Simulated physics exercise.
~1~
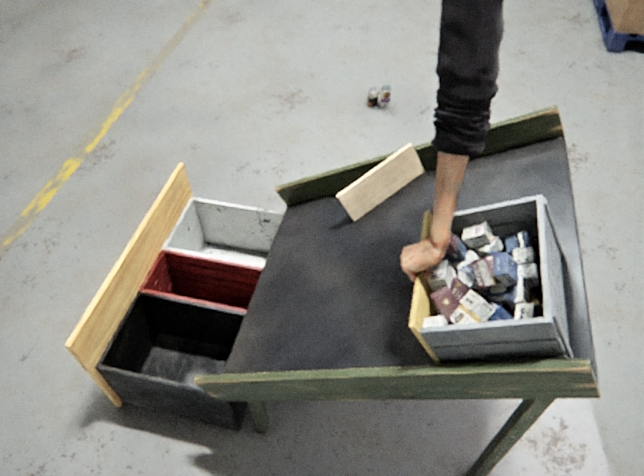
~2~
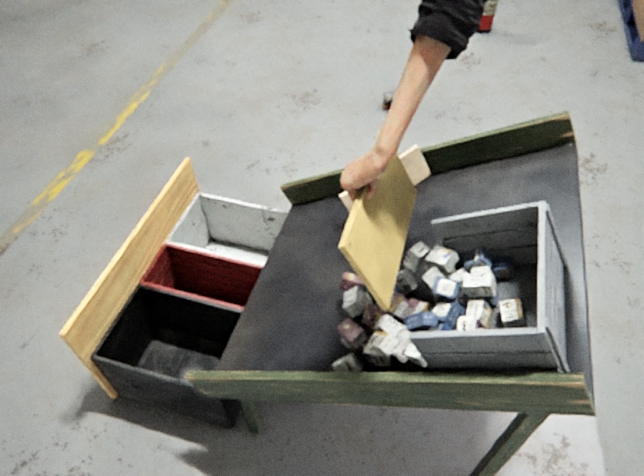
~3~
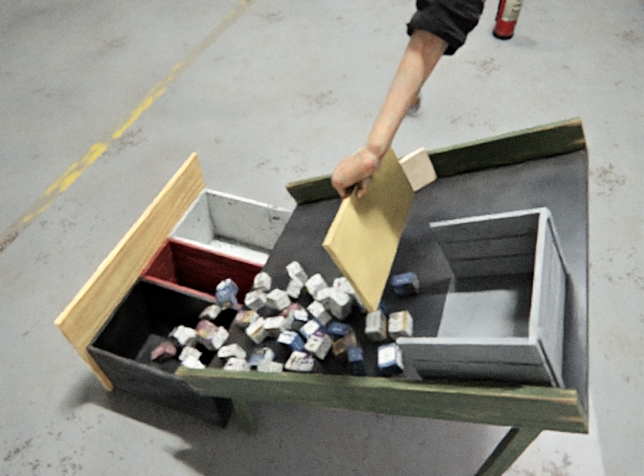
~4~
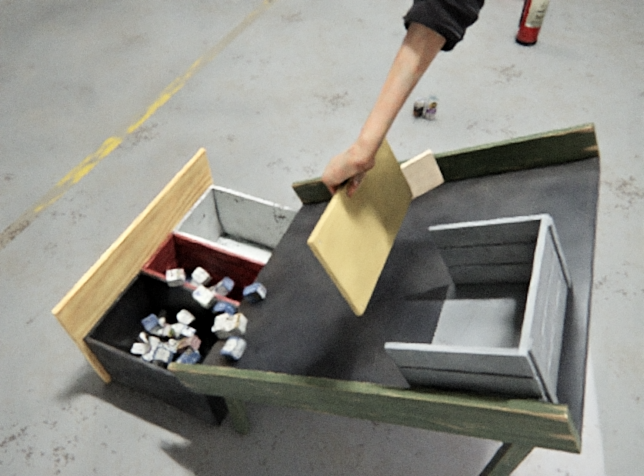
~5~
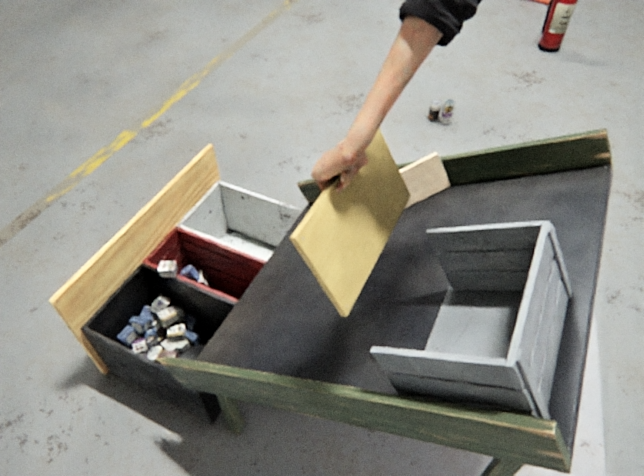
Small cartons tumble down a dark slope as a hand lifts the gate, most landing in the black bin.
